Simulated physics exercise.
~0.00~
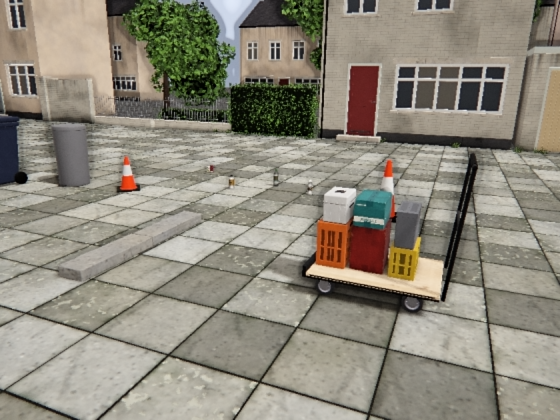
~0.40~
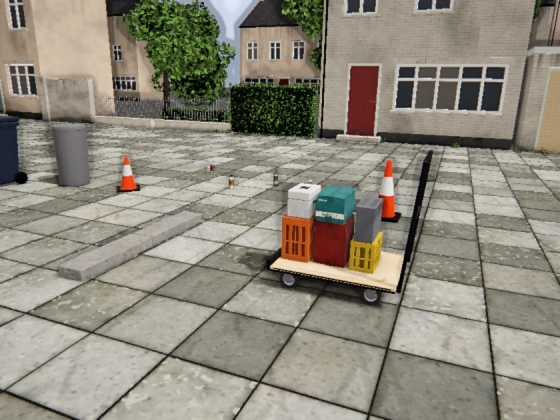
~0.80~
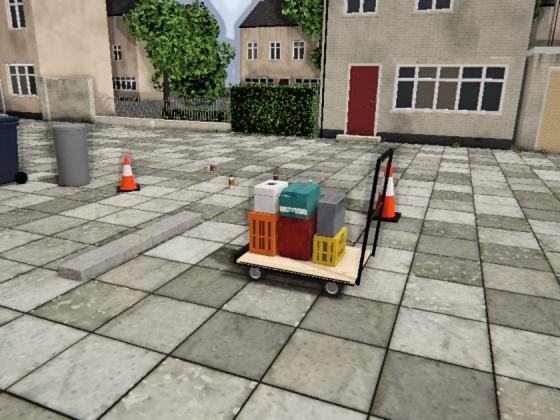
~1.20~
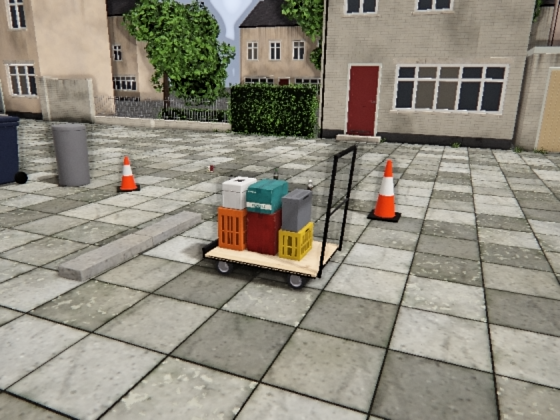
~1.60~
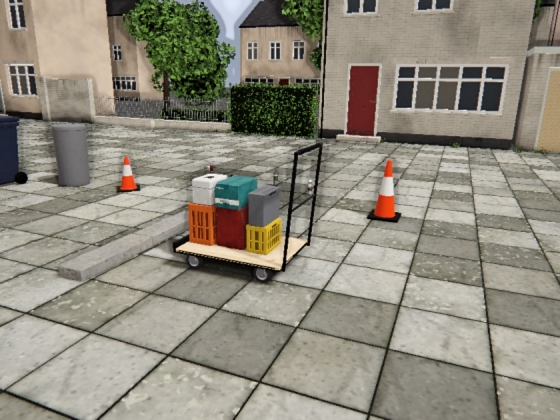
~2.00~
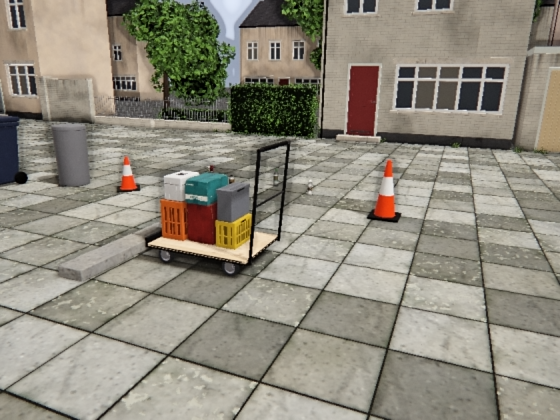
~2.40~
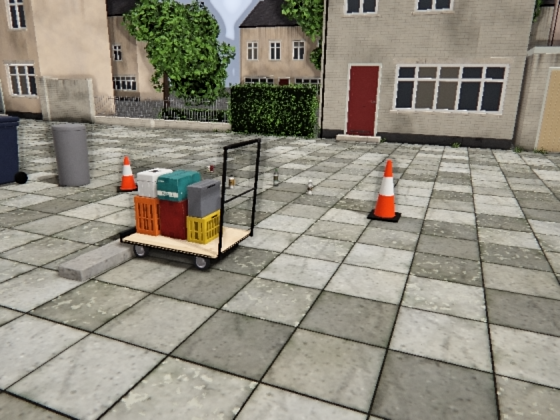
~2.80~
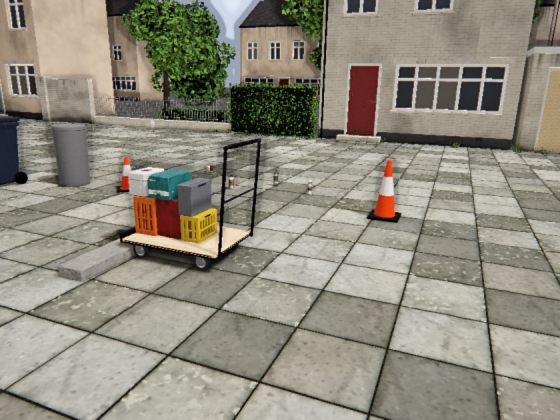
On a paved square in front of some houses, a platform trolley stacked with crates and boxes rolled left past a traffic cone until it stopped at a low kerb, where the upper boxes shifted slightly forward but the whole load stayed aboard.
